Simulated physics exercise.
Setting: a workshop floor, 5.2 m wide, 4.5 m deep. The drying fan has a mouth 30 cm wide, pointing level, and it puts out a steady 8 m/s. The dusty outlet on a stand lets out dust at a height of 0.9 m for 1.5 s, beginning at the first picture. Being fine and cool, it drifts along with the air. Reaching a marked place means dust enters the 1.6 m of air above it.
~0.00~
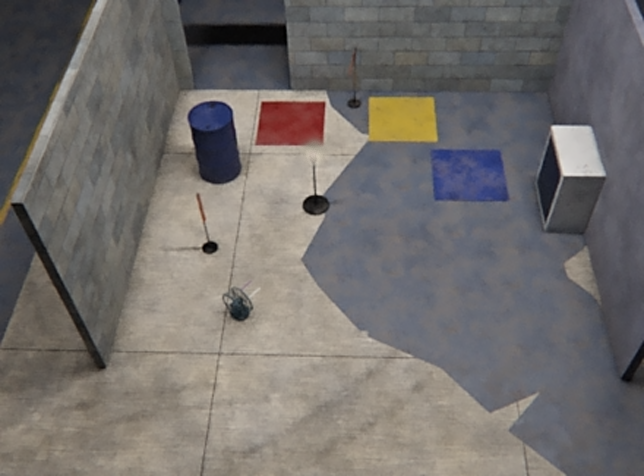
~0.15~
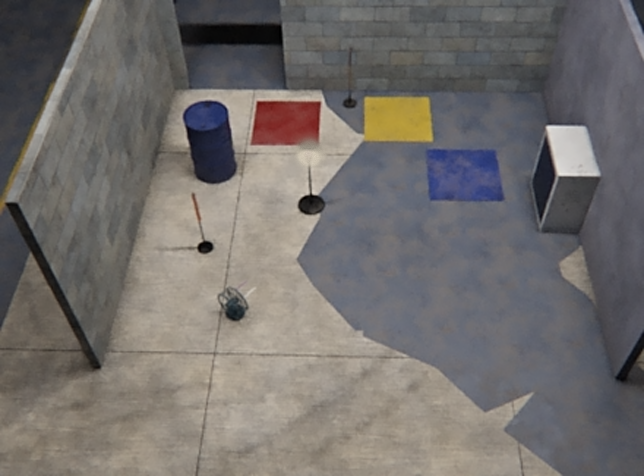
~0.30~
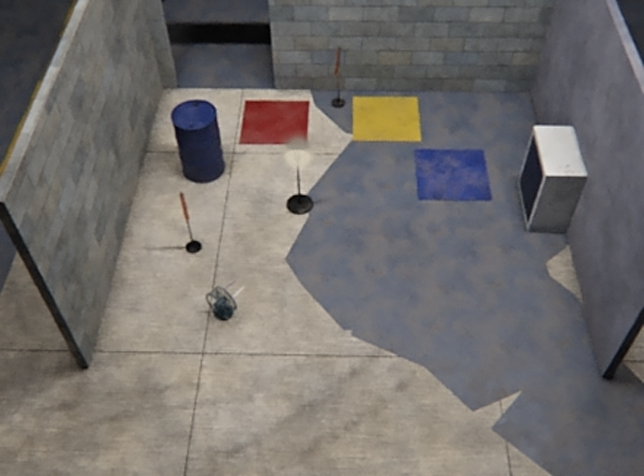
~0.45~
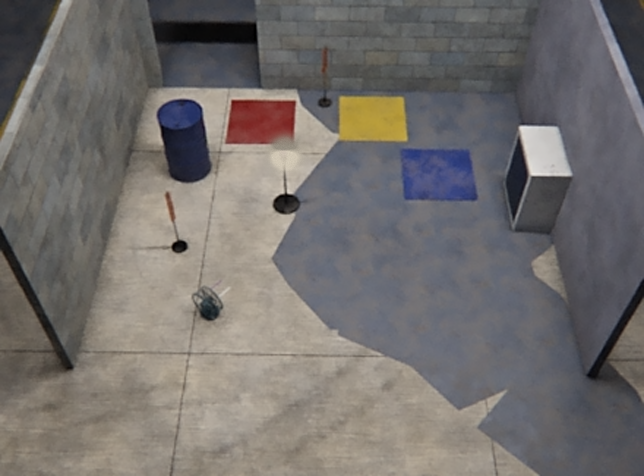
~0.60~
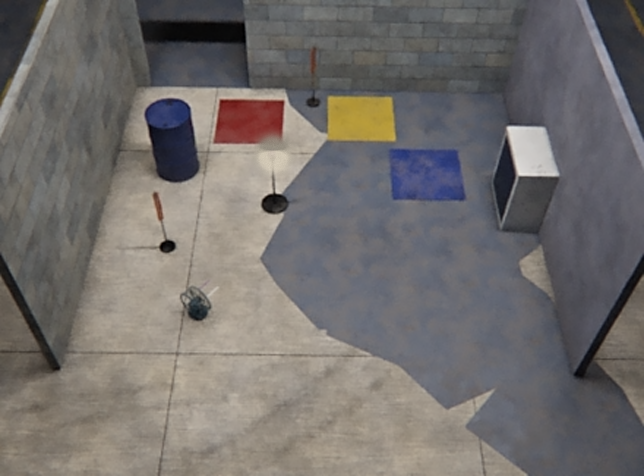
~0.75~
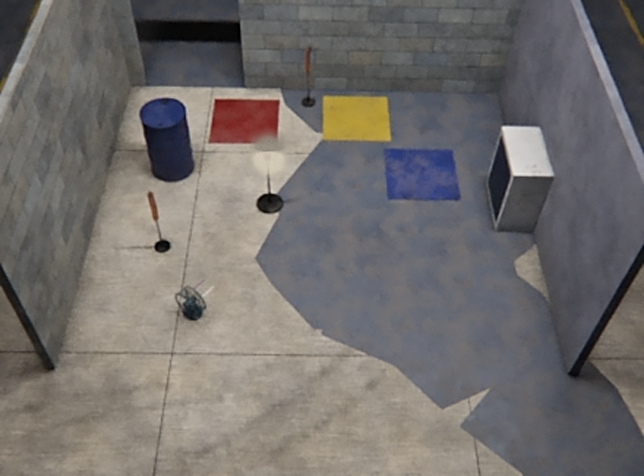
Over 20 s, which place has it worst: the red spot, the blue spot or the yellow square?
The yellow one.
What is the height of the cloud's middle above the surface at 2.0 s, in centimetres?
I'd put it at around 60 cm up.
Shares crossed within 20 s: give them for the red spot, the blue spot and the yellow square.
10 % red, 2 % blue, 70 % yellow, roughly.
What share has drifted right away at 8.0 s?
70 %.
By 2.0 s, 1 % has passed over the yellow square, 0 % over the blue spot and 0 % over the red spot; 0 % has left the area, and the middle of the rest is near (273, 163).
By 4.0 s, 61 % has passed over the yellow square, 2 % over the blue spot and 5 % over the red spot; 1 % has left the area, and the middle of the rest is near (341, 82).
By 8.0 s, 74 % has passed over the yellow square, 2 % over the blue spot and 12 % over the red spot; 68 % has left the area.
By 20.0 s, 74 % has passed over the yellow square, 2 % over the blue spot and 12 % over the red spot; 93 % has left the area.
